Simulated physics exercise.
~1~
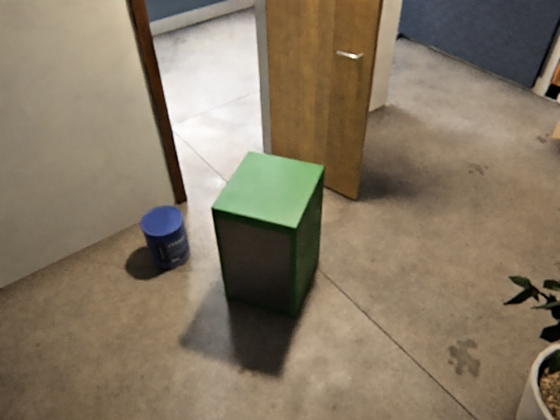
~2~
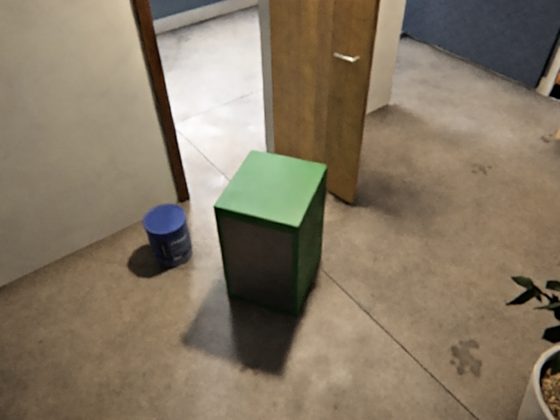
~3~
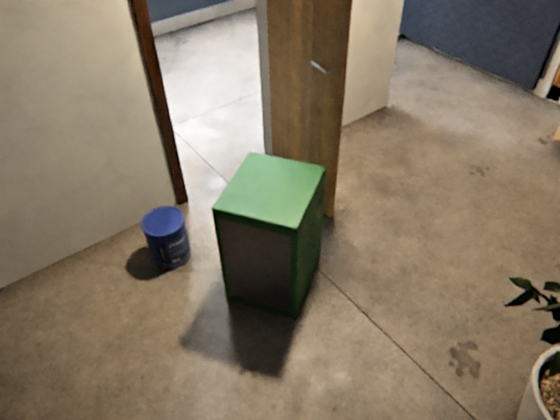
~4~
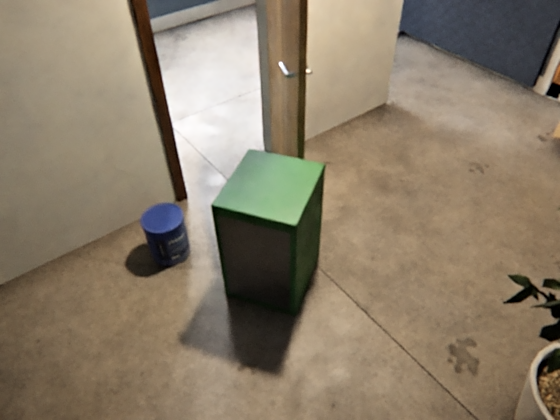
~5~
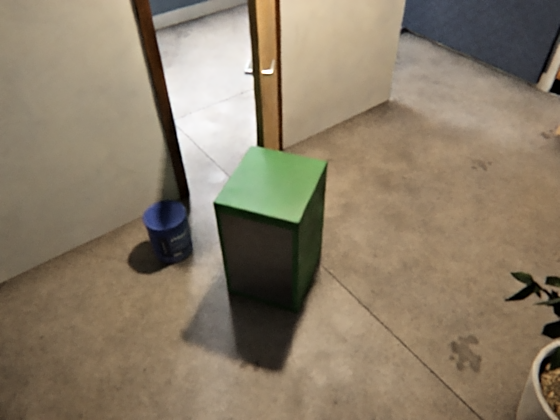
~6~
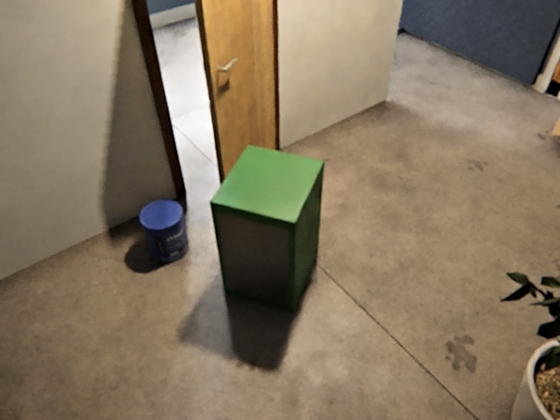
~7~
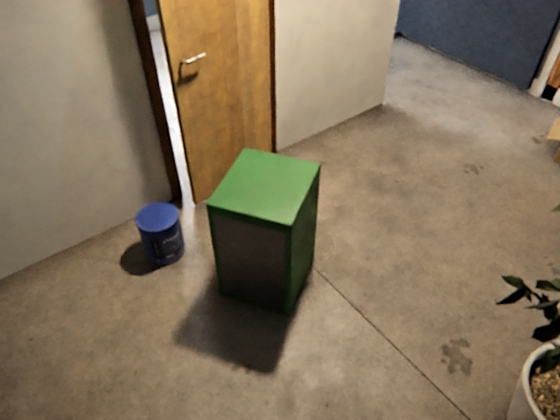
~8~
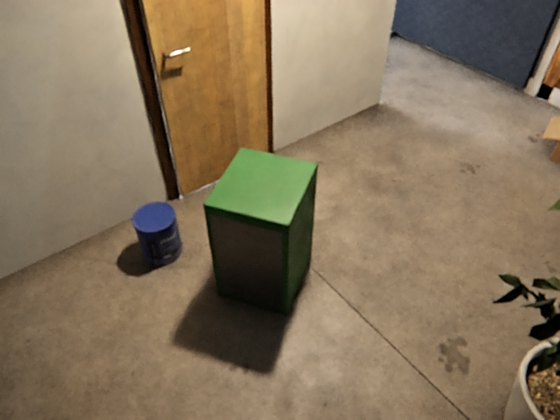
A wooden door swings shut behind a green box and a blue pail, closing fully.
